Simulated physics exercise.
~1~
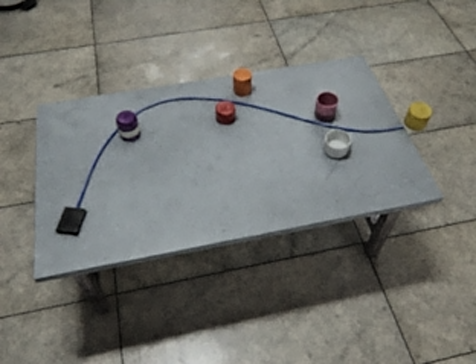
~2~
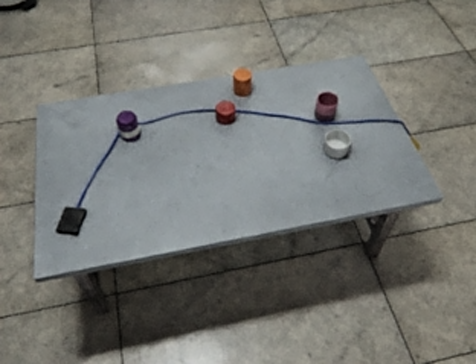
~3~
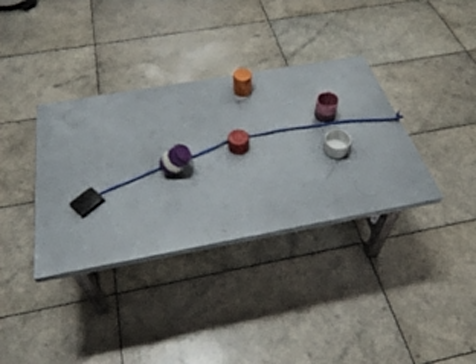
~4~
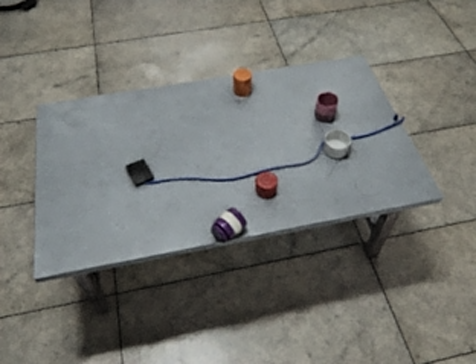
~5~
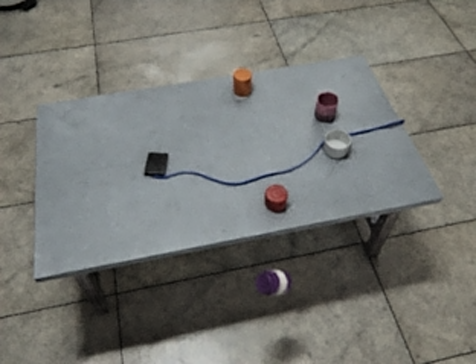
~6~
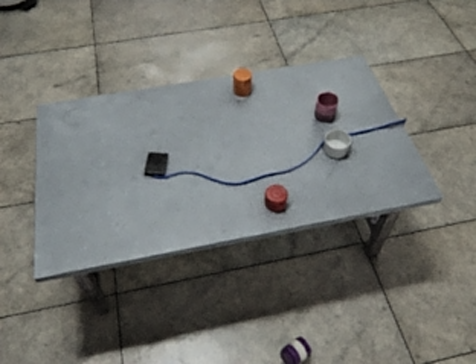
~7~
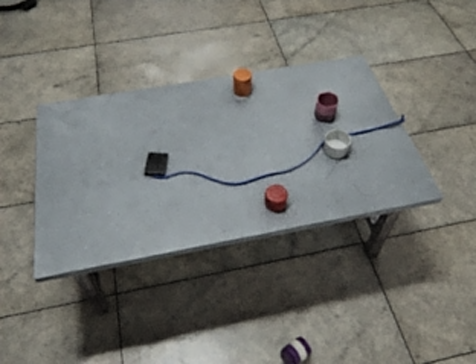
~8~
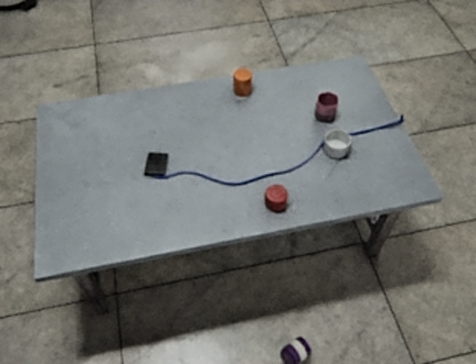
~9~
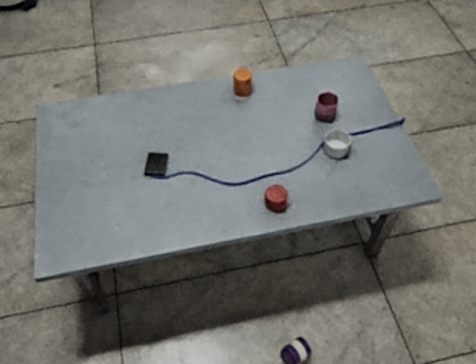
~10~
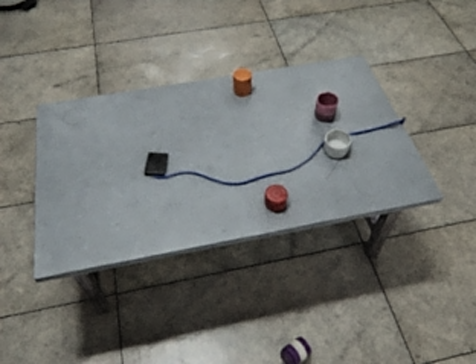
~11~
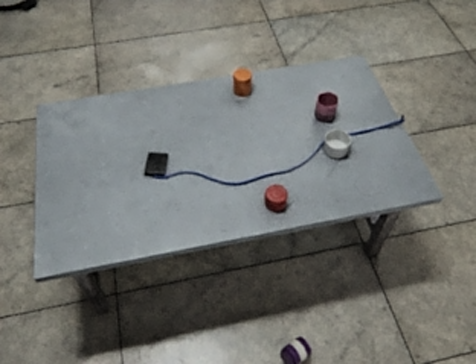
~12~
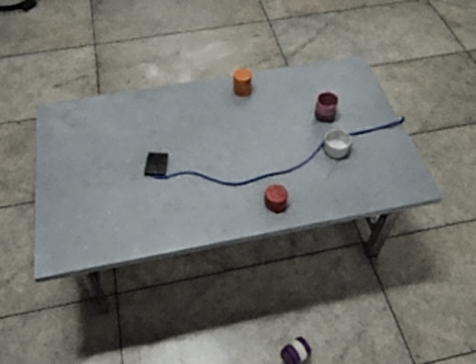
A blue cable sweeps across the table, knocking the purple jar onto the floor.
